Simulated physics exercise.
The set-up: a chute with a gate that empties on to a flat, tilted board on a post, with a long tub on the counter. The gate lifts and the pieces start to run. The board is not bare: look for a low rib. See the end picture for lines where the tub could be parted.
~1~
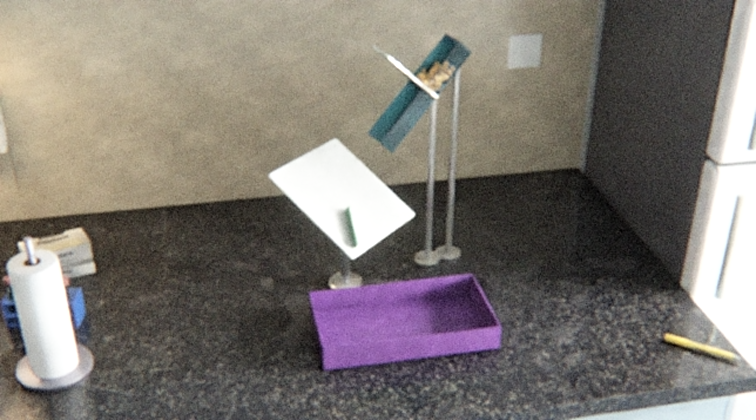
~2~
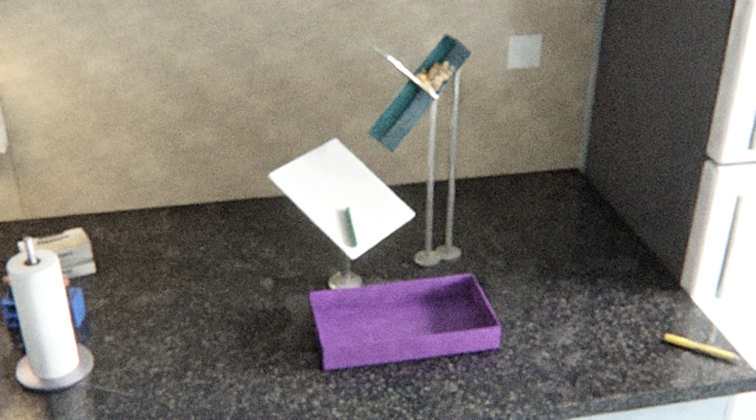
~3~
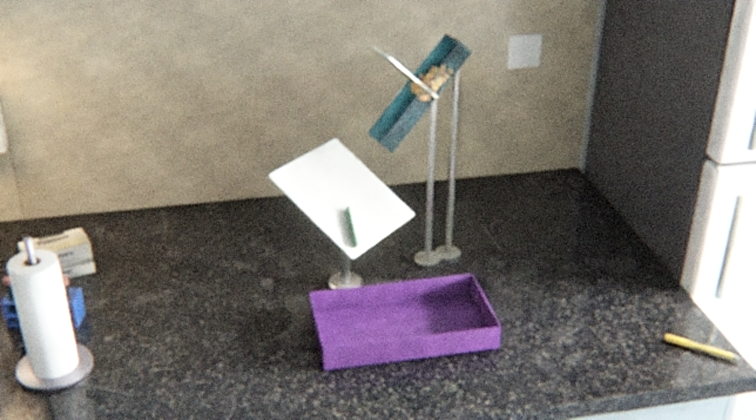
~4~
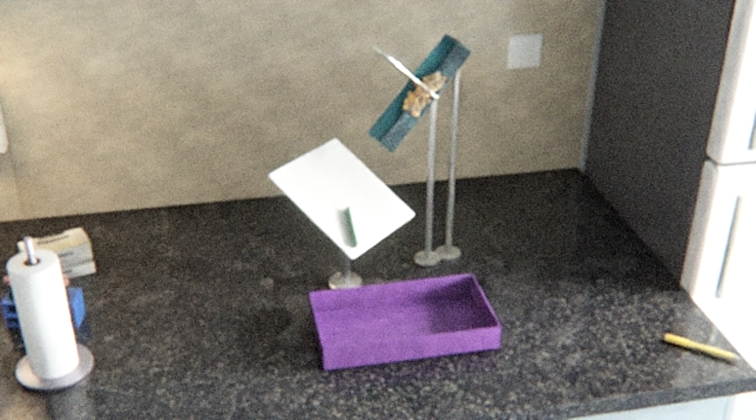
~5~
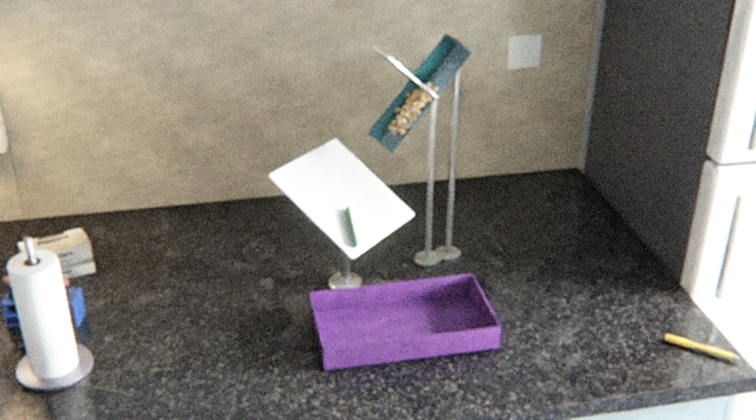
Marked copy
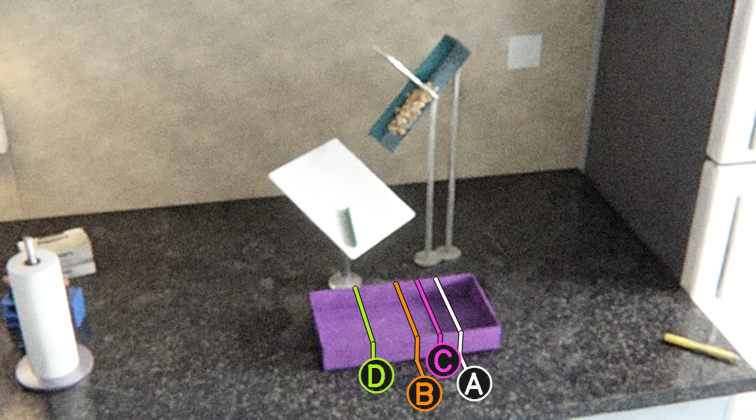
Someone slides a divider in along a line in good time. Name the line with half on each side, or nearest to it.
B works best here.
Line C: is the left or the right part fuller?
More lands on the left.
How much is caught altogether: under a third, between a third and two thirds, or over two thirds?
Over two thirds.
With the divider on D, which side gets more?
The right side.
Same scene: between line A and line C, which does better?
Here it is line C.
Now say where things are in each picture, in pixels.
The first picture shows load behind the gate near (432, 80), dried chickpeas; lip of the chute near (386, 148), sloping fairly steeply.
The second picture shows middle of the board near (344, 195), tilted fairly steeply; middle of its low edge near (385, 235); of its high edge near (304, 156).
The third picture shows front corners of the tub near (324, 348) and (500, 326), empty; front of the load near (422, 98).
The fourth picture shows middle of the load near (424, 94); its front near (408, 110), close to a third of the way to the lip; rib from (349, 206) to (358, 244).
The fifth picture shows middle of the load near (416, 105); its front near (395, 133), the bulk of the way to the lip.
On the marked copy, line A crosses the front rim at (460, 331); line B crosses the front rim at (417, 337); line C crosses the front rim at (440, 334); line D crosses the front rim at (373, 342).
With A, of what is caught, all but a few on the left of the divider, only a few on the right.
With B, of what is caught, close to half on the left of the divider, close to half on the right.
With C, of what is caught, the bulk on the left of the divider, close to a quarter on the right.
With D, of what is caught, a small share on the left of the divider, the bulk on the right.
